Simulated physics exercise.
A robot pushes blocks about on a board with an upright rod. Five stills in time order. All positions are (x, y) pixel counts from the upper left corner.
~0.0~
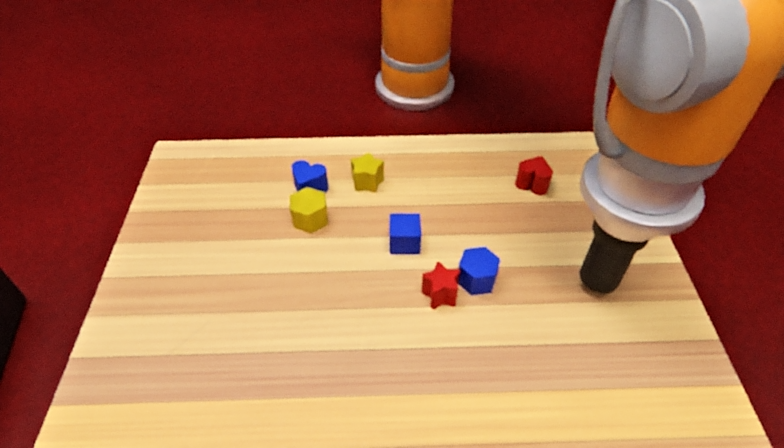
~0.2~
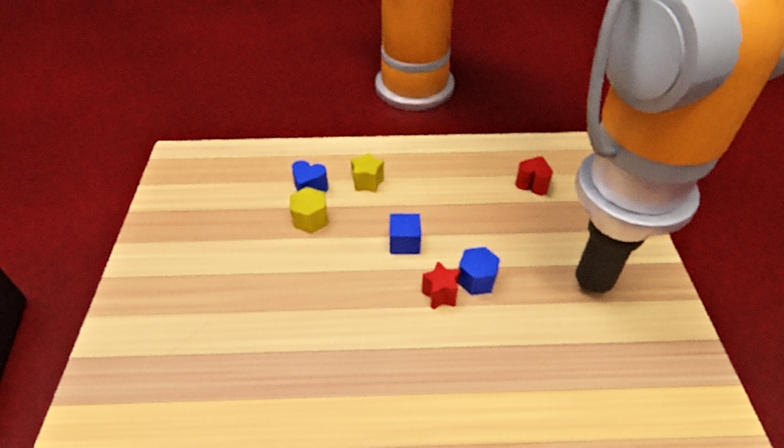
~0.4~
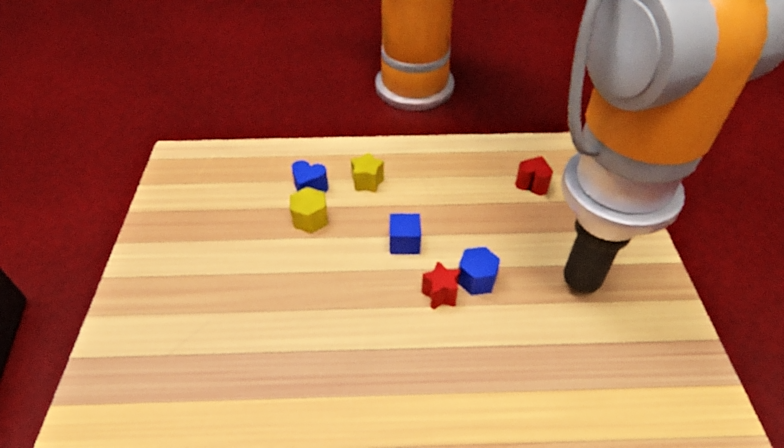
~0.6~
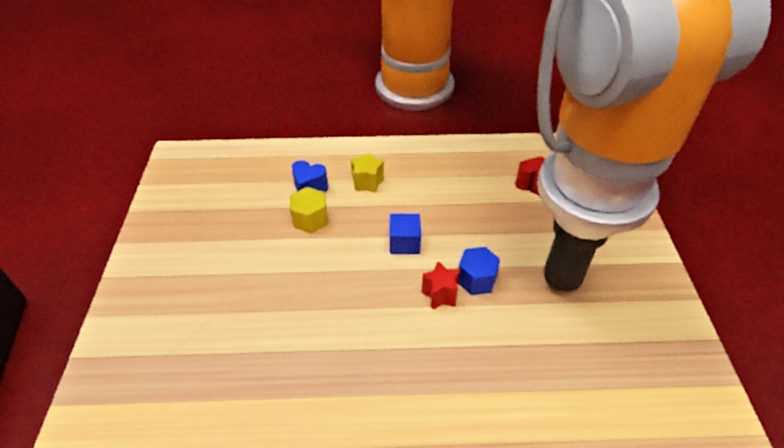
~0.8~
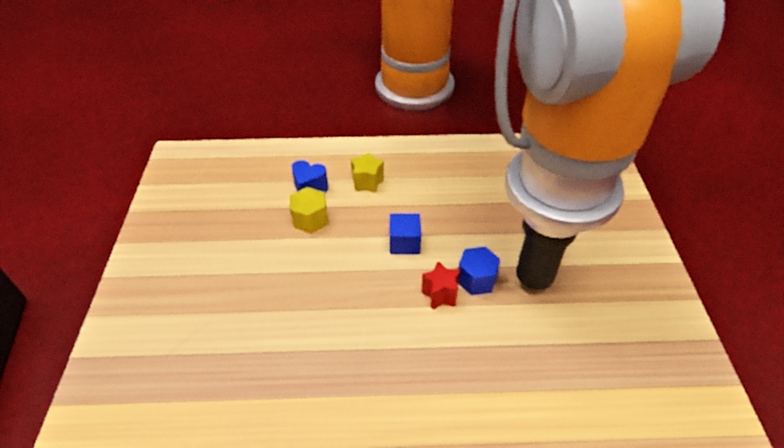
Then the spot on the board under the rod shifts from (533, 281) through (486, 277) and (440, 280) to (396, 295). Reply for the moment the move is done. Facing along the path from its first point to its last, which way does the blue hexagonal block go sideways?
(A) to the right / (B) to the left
I'll go with A - to the right.
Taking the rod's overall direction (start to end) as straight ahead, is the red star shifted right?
Final answer: No.
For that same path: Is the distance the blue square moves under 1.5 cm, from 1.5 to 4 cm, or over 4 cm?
It will fall in the lowest band, under 1.5 cm.
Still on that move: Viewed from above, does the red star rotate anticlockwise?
The answer is yes.
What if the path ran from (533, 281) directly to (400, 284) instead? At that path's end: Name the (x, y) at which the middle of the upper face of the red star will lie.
Just about (388, 293).
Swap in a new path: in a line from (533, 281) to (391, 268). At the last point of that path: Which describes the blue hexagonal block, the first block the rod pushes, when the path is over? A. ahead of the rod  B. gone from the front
A: Ahead of the rod.
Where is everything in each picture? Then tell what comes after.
In the first picture, tip of the rod (599, 278), middles of tops, blue square (405, 224), red star (442, 277), blue hexagonal block (480, 261).
In the second picture, rod (595, 277), nothing pushed.
In the third picture, rod (583, 277), nothing pushed.
In the fourth picture, rod (563, 276), nothing pushed.
In the fifth picture, rod (535, 274), blue square (405, 224), red star (442, 277), blue hexagonal block (480, 261).
What follows on the original path. One third of the way, rod (486, 269); red star (432, 282); blue hexagonal block (450, 259), turned 25° anticlockwise.
Two thirds of the way, rod (440, 273); red star (419, 288), turned 40° anticlockwise; blue hexagonal block (402, 260), turned 15° anticlockwise.
At the end, rod (396, 288); blue square unmoved; red star (397, 306), turned 100° anticlockwise; blue hexagonal block (364, 259), turned 20° clockwise.
